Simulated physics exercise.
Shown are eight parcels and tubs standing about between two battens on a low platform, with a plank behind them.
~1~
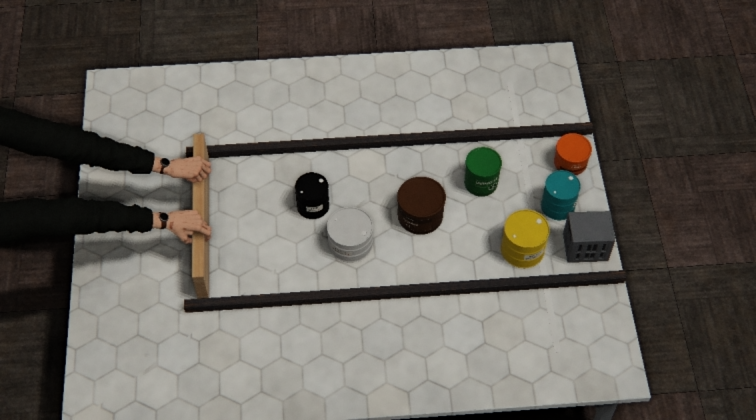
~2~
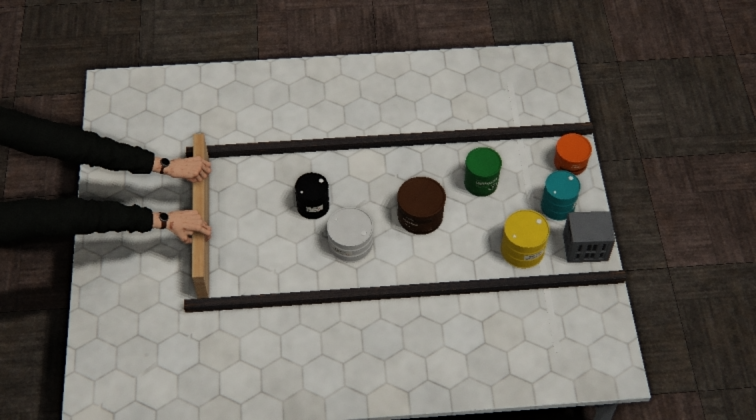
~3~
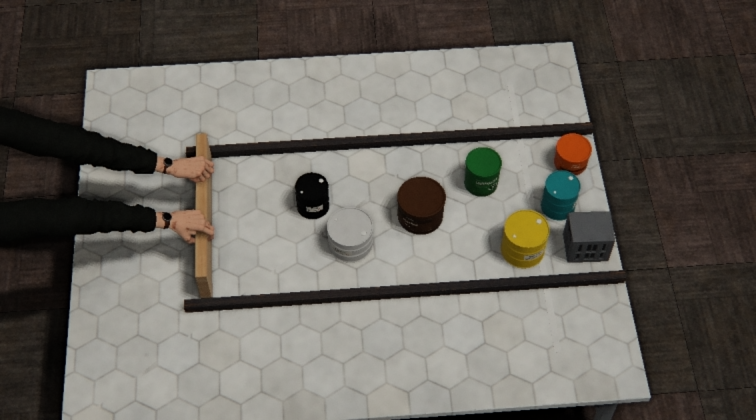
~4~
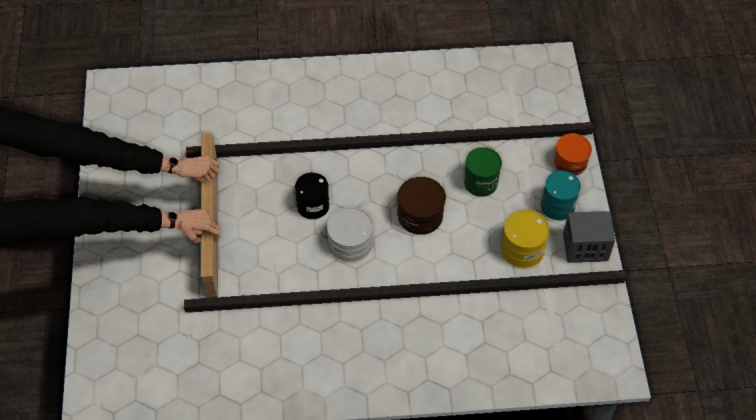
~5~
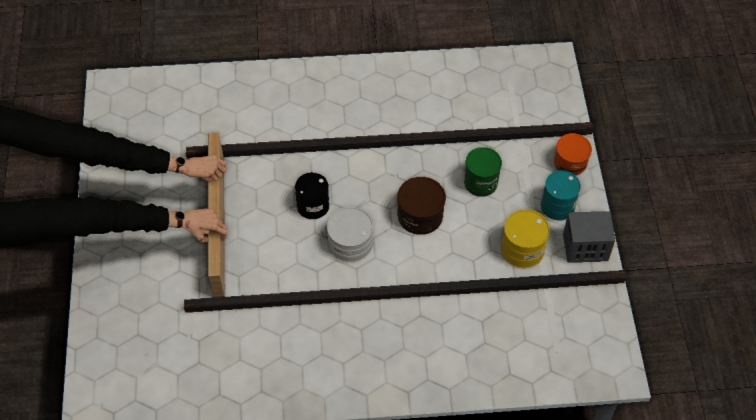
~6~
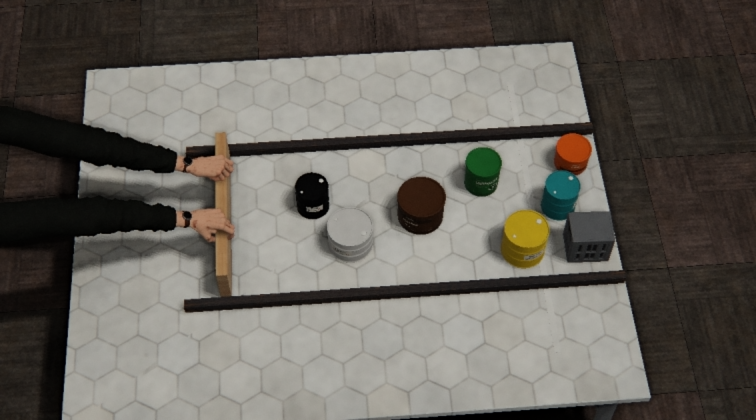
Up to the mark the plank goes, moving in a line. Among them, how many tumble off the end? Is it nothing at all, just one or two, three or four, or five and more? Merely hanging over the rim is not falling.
It is just one or two.
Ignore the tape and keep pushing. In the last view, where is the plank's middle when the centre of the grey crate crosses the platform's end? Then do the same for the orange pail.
The middle is at (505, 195) when it's the grey crate, and at (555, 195) when it's the orange pail.
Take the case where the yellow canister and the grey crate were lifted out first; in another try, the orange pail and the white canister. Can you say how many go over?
In order, the numbers are 1 and 0.
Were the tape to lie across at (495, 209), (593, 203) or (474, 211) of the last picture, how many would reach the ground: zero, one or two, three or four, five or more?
Taking the places in the order asked: Not one, then five or over, then no fall at all.
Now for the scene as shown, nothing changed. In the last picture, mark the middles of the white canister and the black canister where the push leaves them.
The white canister comes to rest at (562, 230), and the black canister comes to rest at (547, 181).
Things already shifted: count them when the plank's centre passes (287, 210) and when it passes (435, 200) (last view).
0 by the first point, 4 by the second.
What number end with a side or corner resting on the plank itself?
Contact count: 3.
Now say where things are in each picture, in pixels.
Orange pail (572, 155); grey crate (589, 237); turquoise canister (561, 196); plank (201, 215); tape (532, 207), in the first picture.
Grey crate (589, 237); white canister (350, 235), in the second picture.
Turquoise canister (561, 196); brown pail (421, 206), in the third picture.
Orange pail (572, 155); black canister (312, 196), in the fourth picture.
Grey crate (589, 237); plank (216, 214), in the fifth picture.
Orange pail (572, 155); grey crate (589, 237); turquoise canister (561, 196); plank (223, 214); tape (532, 207), in the sixth picture.
Soon after, none off yet; orange pail at rest near (572, 155); grey crate at rest near (589, 237); turquoise canister at rest near (561, 196).
By the end, the number that fall off is one or two; fallen, turquoise canister and grey crate.
